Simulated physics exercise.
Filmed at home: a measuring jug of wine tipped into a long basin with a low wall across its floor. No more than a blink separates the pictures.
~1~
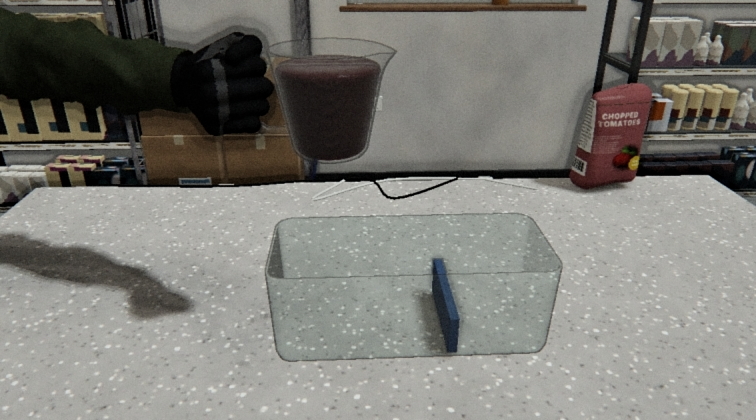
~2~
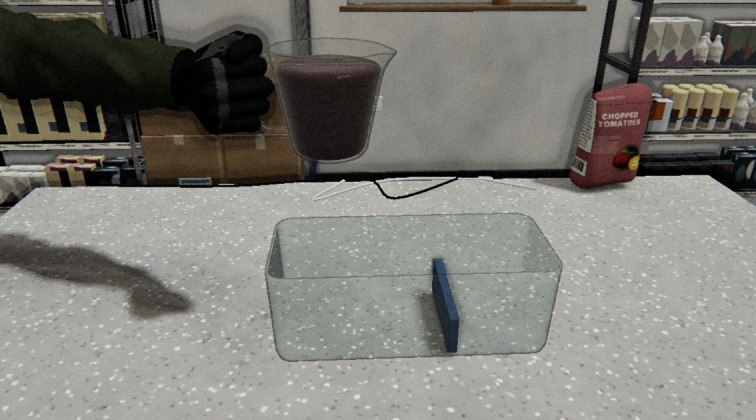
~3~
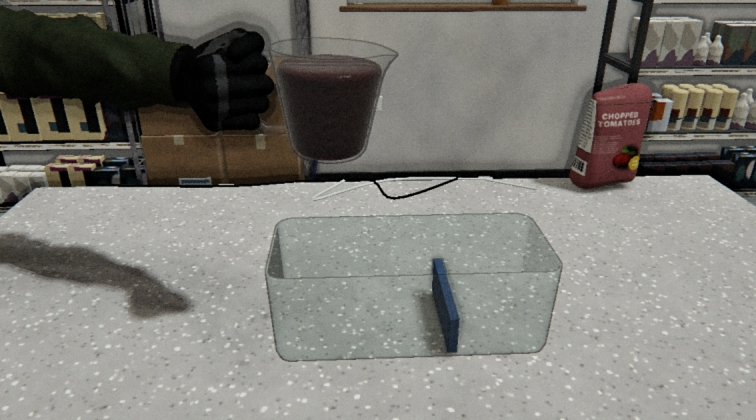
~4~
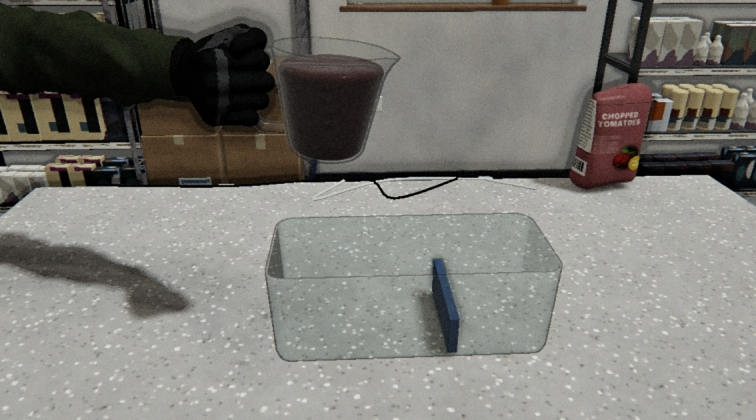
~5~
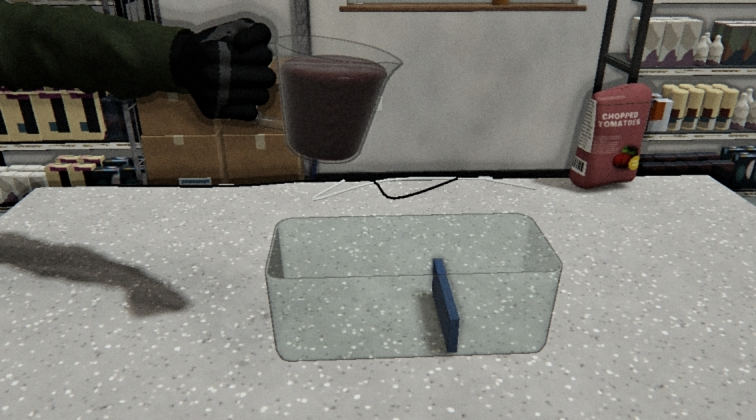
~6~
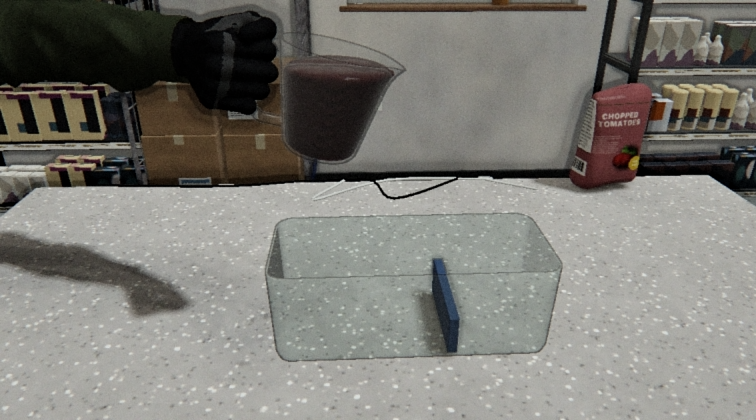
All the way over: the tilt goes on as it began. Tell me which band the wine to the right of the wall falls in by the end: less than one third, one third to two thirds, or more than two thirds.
A third to two thirds.
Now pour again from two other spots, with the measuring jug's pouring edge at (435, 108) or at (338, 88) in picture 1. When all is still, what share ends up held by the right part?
The first gives 75 %, the second 5 %.
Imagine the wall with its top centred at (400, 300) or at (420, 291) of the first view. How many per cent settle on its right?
About 85 % for the first and about 80 % for the second.
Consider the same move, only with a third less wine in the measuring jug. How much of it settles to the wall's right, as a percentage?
Some 20 parts in a hundred.
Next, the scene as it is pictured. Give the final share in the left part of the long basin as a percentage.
About 50 percent.
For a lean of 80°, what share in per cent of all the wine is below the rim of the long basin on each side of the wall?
The left part holds close to 0 per cent, the right part close to 10.
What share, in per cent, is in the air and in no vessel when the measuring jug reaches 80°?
Airborne share: Approx. 30 %.
A moment on, the measuring jug is tipped on its side and 60 per cent is still to pour, 1 is left of the wall and 8 right of it.
Next, the measuring jug is tipped right over and 5 per cent is still to pour, 34 is left of the wall and 46 right of it.
Then the measuring jug is tipped right over and 0 per cent is still to pour, 51 is left of the wall and 45 right of it.
Later the measuring jug is tipped right over and 0 per cent is still to pour, 52 is left of the wall and 46 right of it.
At rest 52 per cent lies left of the wall, 46 right of it and 2 outside.
